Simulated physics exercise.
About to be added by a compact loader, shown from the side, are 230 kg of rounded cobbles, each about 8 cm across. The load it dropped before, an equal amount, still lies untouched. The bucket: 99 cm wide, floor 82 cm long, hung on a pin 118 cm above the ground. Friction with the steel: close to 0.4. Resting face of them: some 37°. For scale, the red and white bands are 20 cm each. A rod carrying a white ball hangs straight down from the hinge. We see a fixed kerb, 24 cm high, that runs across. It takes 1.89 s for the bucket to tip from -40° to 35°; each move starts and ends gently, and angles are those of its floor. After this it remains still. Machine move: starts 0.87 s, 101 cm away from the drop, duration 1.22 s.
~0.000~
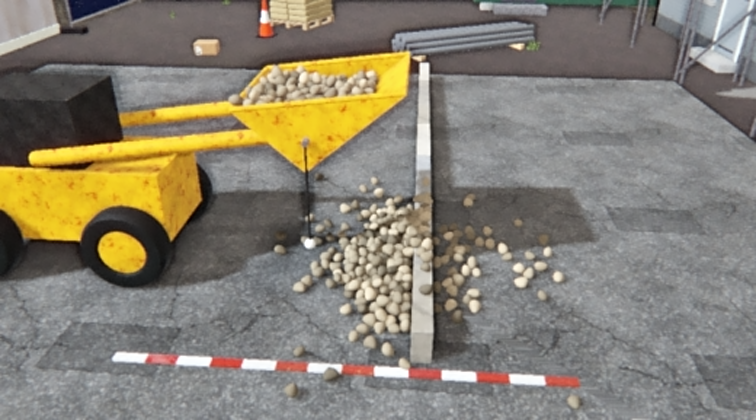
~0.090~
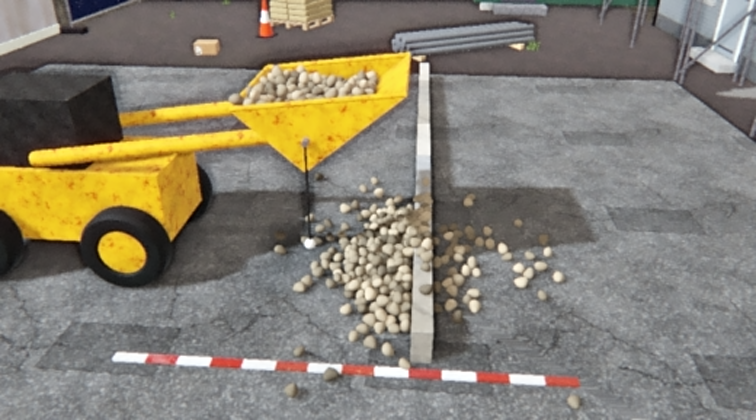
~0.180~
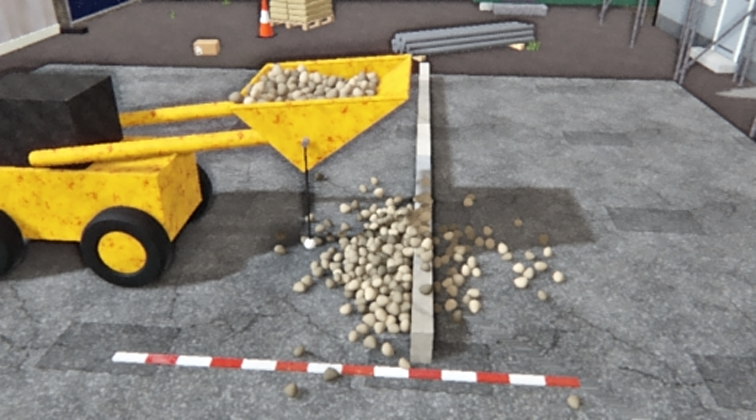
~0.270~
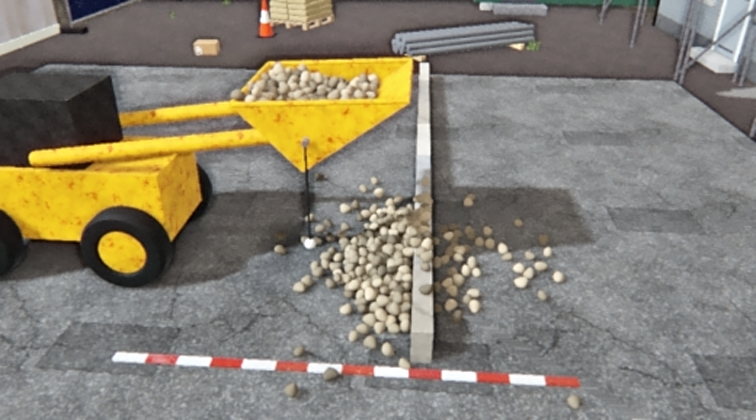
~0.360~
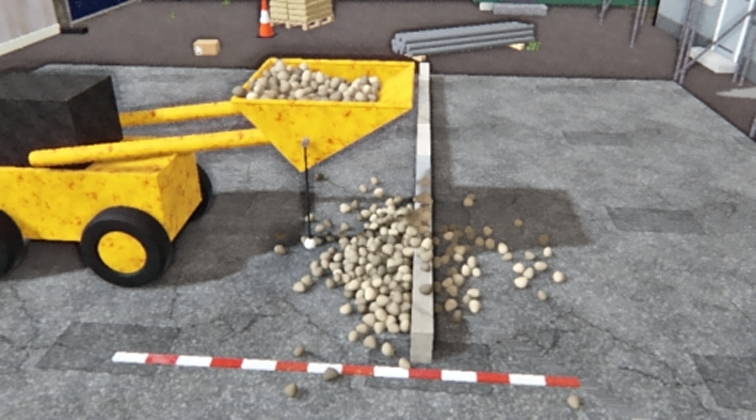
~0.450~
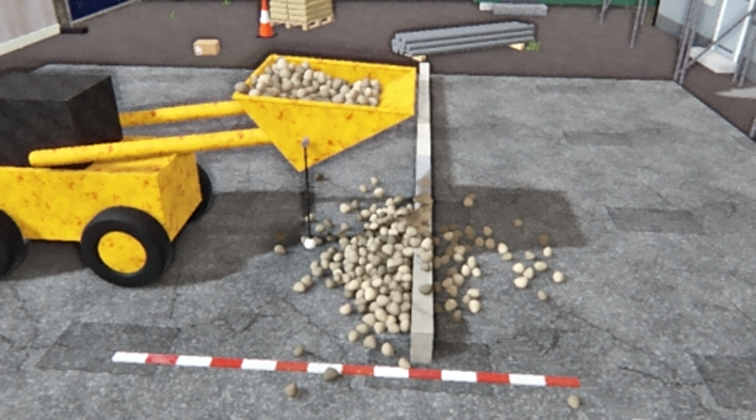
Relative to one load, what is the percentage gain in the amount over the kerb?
A gain of about 0 per cent.
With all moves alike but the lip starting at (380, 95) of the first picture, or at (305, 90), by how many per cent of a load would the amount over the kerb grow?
I'd say close to 0 per cent for one and close to 0 per cent for the other, in that order.
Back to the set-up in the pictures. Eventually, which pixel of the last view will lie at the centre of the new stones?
They end up centred around (309, 248).
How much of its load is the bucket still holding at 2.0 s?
Around 20 in a hundred.
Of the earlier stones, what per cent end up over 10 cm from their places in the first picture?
Estimate: 0 %, roughly.
After 1.4 s the floor is at 23°; in per cent of one load, 85 in the bucket, 102 on this side of the kerb, 14 over the kerb; the foremost stones are at (543, 271).
After 2.0 s the floor is at 35°; in per cent of one load, 20 in the bucket, 167 on this side of the kerb, 14 over the kerb; the foremost stones are at (543, 271).
After 2.5 s the floor is at 35°; in per cent of one load, 0 in the bucket, 187 on this side of the kerb, 14 over the kerb; the foremost stones are at (543, 271).
After 5.1 s the floor is at 35°; in per cent of one load, 0 in the bucket, 187 on this side of the kerb, 14 over the kerb; the foremost stones are at (543, 271). Net gain over the kerb, 0.
